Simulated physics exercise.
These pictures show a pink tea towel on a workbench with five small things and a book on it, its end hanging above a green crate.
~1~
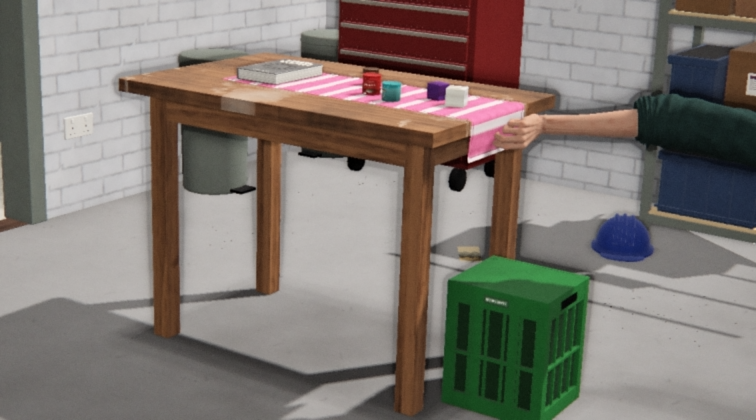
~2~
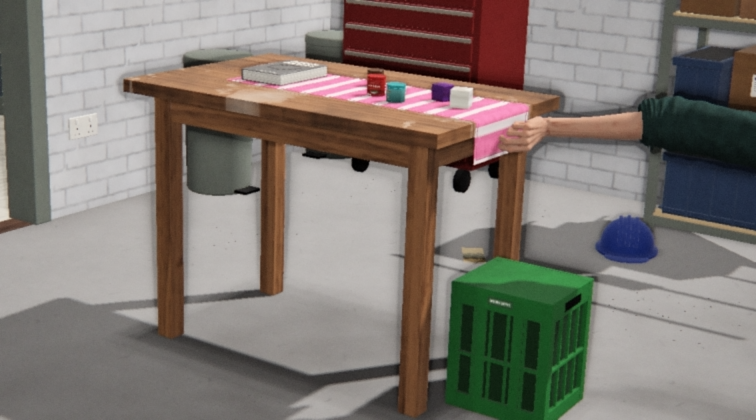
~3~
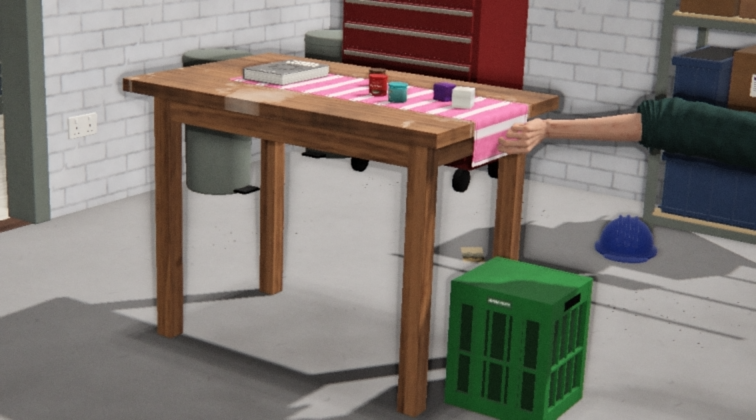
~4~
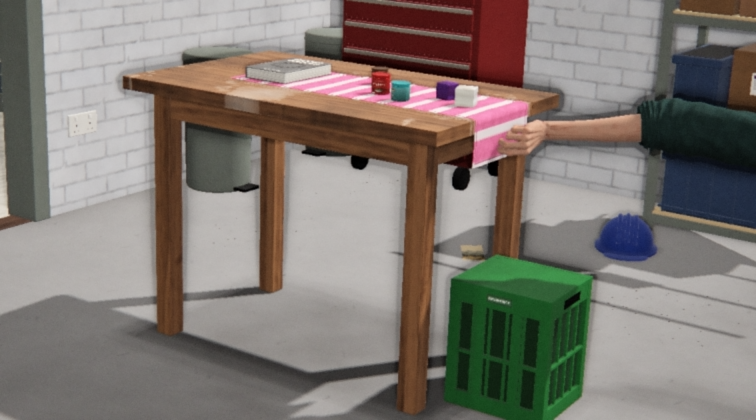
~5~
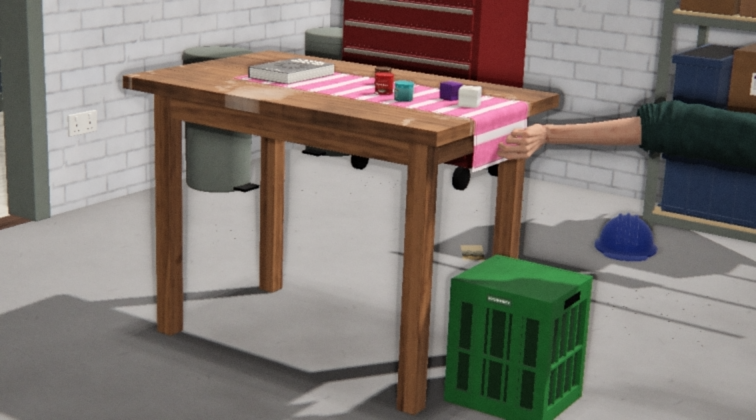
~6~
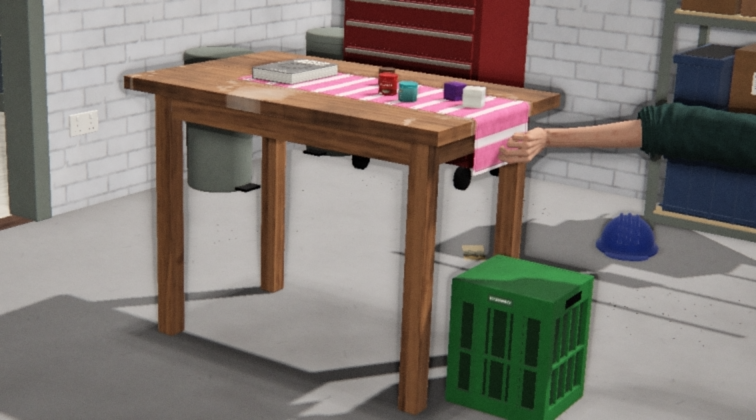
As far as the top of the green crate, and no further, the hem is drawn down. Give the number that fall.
The number is three.
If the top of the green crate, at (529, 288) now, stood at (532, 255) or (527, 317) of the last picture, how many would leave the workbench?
First case 2, second case 4.
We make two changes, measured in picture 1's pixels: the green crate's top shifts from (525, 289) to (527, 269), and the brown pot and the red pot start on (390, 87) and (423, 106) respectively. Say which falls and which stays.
The brown pot stays aboard, and the red pot does not stay aboard.
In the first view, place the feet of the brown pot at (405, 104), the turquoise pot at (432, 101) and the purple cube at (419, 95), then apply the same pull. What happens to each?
In the end the brown pot is no longer up there, the turquoise pot is no longer up there and the purple cube is no longer up there.
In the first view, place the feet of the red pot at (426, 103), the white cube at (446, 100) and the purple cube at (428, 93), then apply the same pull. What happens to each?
So, the red pot ends up down, the white cube ends up down, the purple cube ends up down.
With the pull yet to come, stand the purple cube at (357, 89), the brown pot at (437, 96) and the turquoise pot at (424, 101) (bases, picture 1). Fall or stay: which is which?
Purple cube safe, brown pot lost, turquoise pot lost.
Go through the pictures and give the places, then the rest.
The first frame shows hem (468, 162); white cube (457, 88); purple cube (438, 83); turquoise pot (392, 83); red pot (372, 74); brown pot (371, 68); top of the crate (525, 289).
The second frame shows hem (474, 164); white cube (462, 89).
The third frame shows hem (472, 166); purple cube (445, 84).
The fourth frame shows hem (472, 168); turquoise pot (401, 82); top of the crate (528, 288).
The fifth frame shows hem (472, 172); red pot (384, 74).
The sixth frame shows hem (473, 176); white cube (475, 88); purple cube (455, 83); turquoise pot (409, 83); red pot (389, 75); brown pot (387, 68).
Soon after, hem near (500, 189); all still up.
Then, hem near (499, 222); white cube gone.
Further on, hem on the crate; white cube, purple cube and turquoise pot gone.
At rest, hem on the crate; white cube, purple cube and turquoise pot gone. The workbench loses three.
